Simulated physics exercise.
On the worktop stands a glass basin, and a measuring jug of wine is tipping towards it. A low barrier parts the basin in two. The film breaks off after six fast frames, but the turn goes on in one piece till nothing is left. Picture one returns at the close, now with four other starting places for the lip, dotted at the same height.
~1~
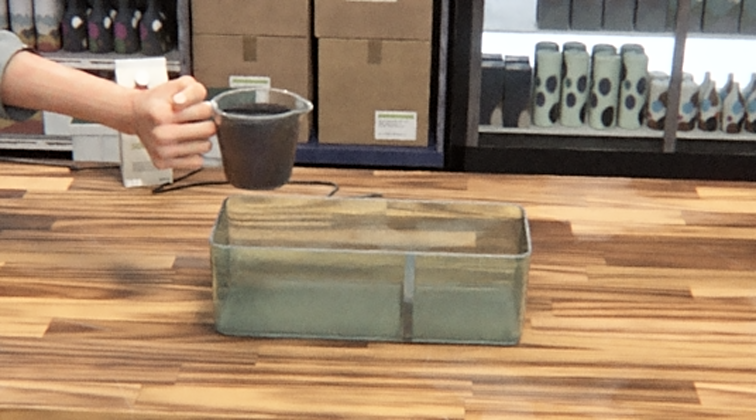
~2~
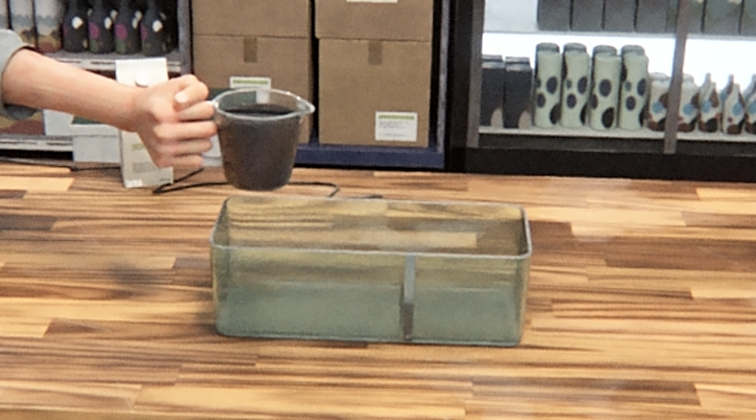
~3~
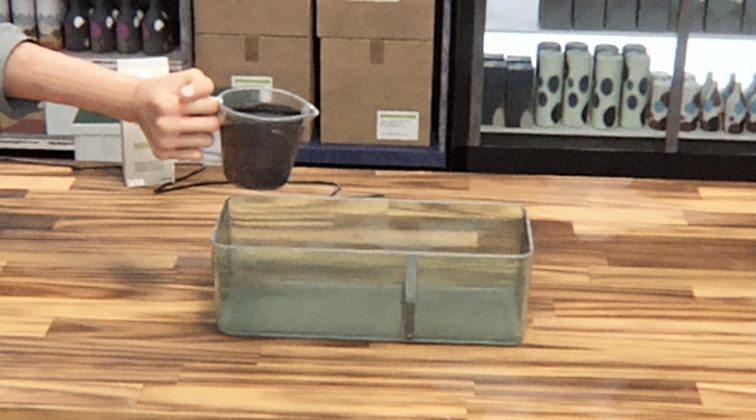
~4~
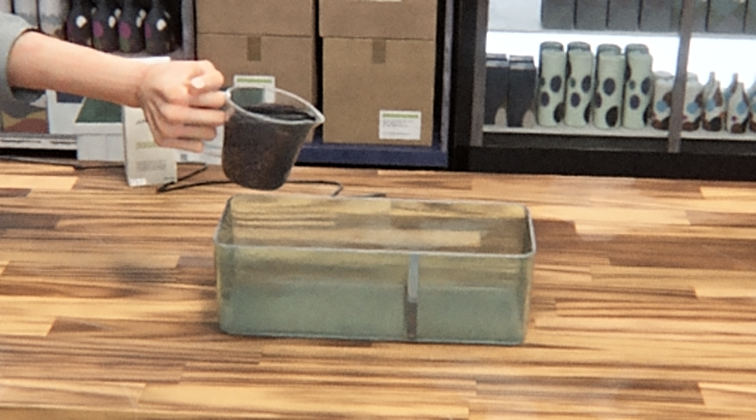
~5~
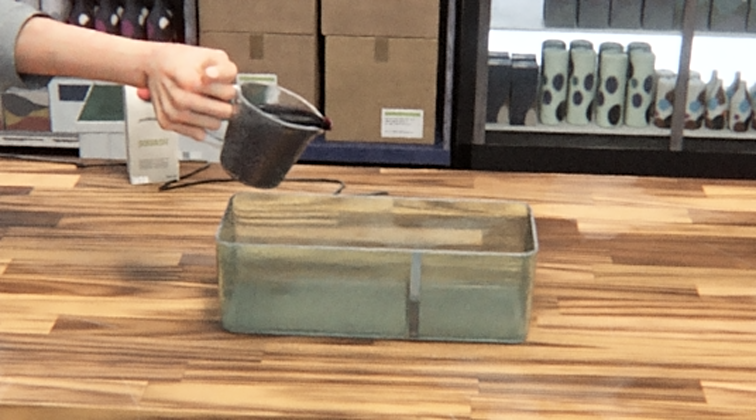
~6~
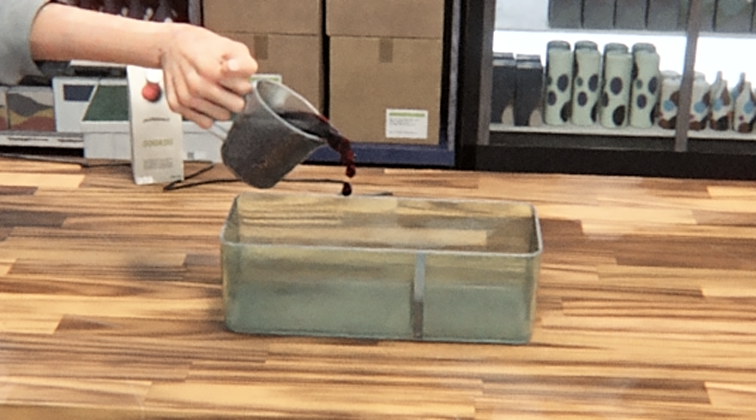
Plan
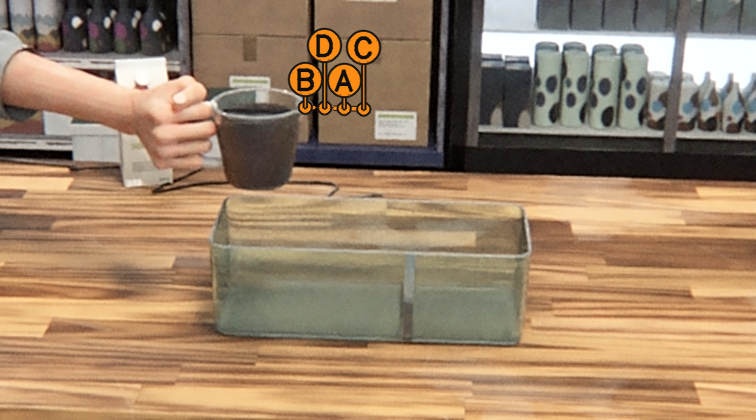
A hand reaching in from the left holds a clear measuring jug of dark liquid above a striped wooden worktop, seen from slightly above in a shop-like room. Below sits a rectangular greenish glass basin with a low divider, before brown boxes and shelves of spotted containers. The hand gradually tilts the jug rightward, and dark red liquid slips over its lip in a thin, broken trickle.
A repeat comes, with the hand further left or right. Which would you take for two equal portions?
C works best here.
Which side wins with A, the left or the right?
More ends on the left.
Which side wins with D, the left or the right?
The left side.
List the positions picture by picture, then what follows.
Upright, lip at (311, 107); basin from (215, 330) to (522, 341); top of the wall at (410, 275); nothing has left yet.
Upright, lip at (312, 109); nothing has left yet.
Tipped about 6°, lip at (317, 113); nothing has left yet.
Tipped about 14°, lip at (322, 120); nothing has left yet.
Tipped about 23°, lip at (328, 128); wine is over the lip, down to (328, 128).
Tipped about 35°, lip at (334, 141); wine is over the lip, down to (345, 192).
On the marked copy, A at (344, 108); B at (305, 107); C at (363, 109); D at (324, 107).
With A, about 89 % ends left of the wall and 11 % right of it.
With B, about 97 % ends left of the wall and 2 % right of it.
With C, about 53 % ends left of the wall and 47 % right of it.
With D, about 95 % ends left of the wall and 4 % right of it.
